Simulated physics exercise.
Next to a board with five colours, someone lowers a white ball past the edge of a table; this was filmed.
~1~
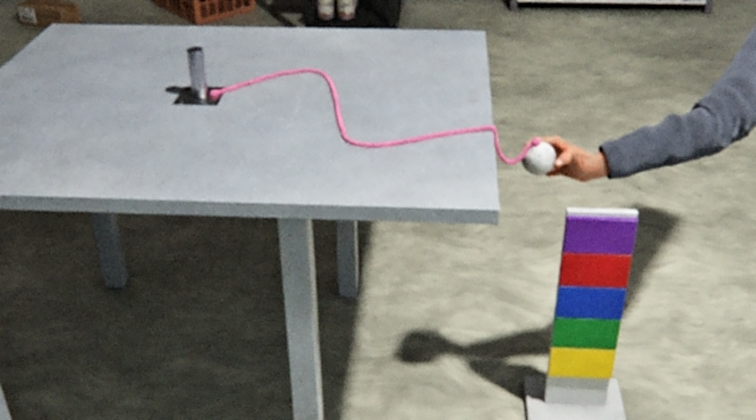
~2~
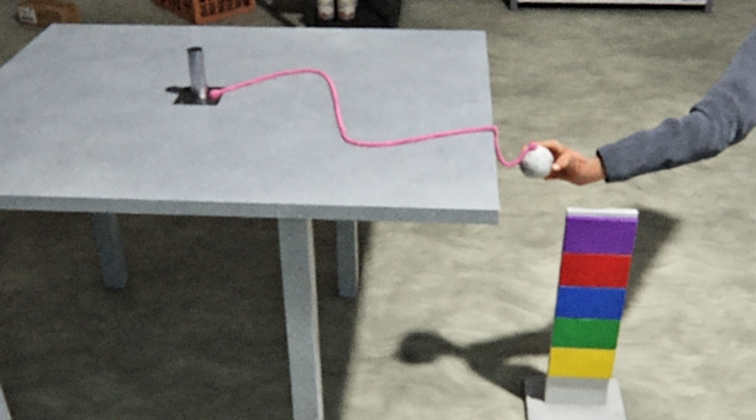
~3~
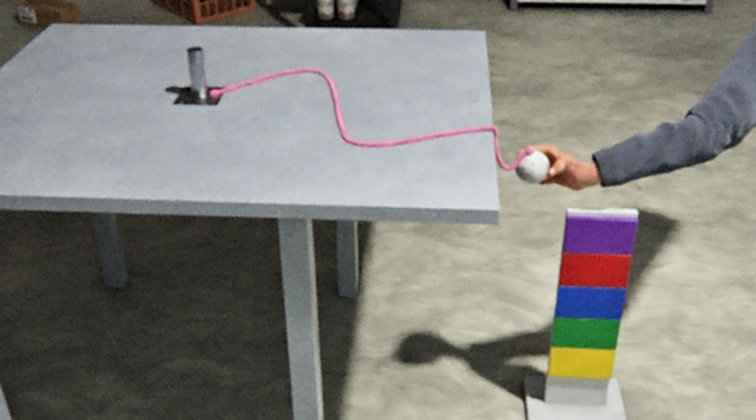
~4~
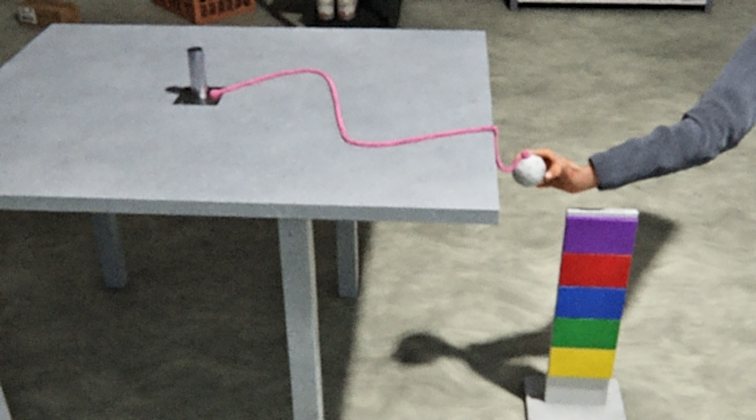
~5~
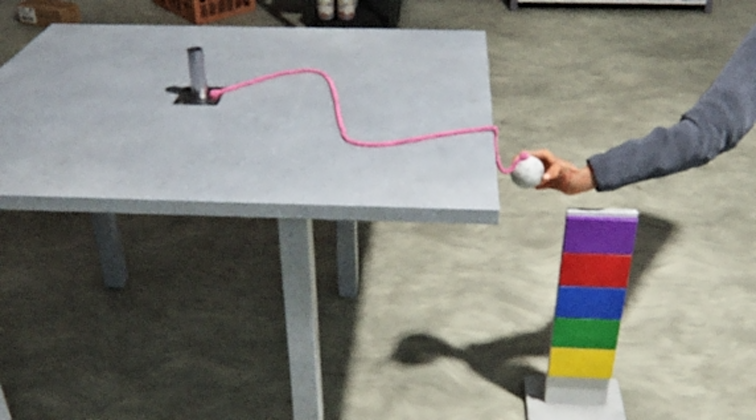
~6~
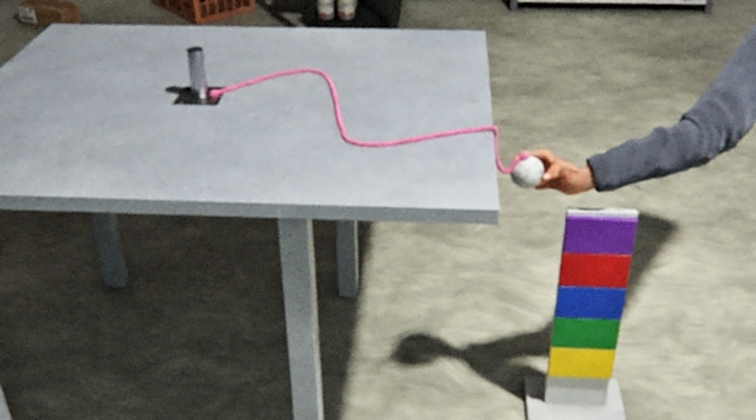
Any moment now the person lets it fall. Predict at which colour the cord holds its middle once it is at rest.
At green, I would say.
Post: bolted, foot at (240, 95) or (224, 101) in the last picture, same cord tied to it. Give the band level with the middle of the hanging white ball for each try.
Trial 1 - yellow; trial 2 - yellow.
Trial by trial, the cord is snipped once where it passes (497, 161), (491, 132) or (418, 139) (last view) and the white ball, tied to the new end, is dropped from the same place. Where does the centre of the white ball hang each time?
First (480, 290), then (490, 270), then (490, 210).
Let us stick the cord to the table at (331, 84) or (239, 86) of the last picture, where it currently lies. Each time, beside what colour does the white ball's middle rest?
First try blue, second try green.
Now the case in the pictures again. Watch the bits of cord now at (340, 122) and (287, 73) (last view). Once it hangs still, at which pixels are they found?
The first lands at (466, 106), while the second lands at (302, 99).
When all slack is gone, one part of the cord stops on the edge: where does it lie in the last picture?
Look around (343, 133).
Soon after, ball near (491, 317); level with green.
After that, ball near (473, 306); level with green.
In the end, ball near (478, 316); level with green. At green.
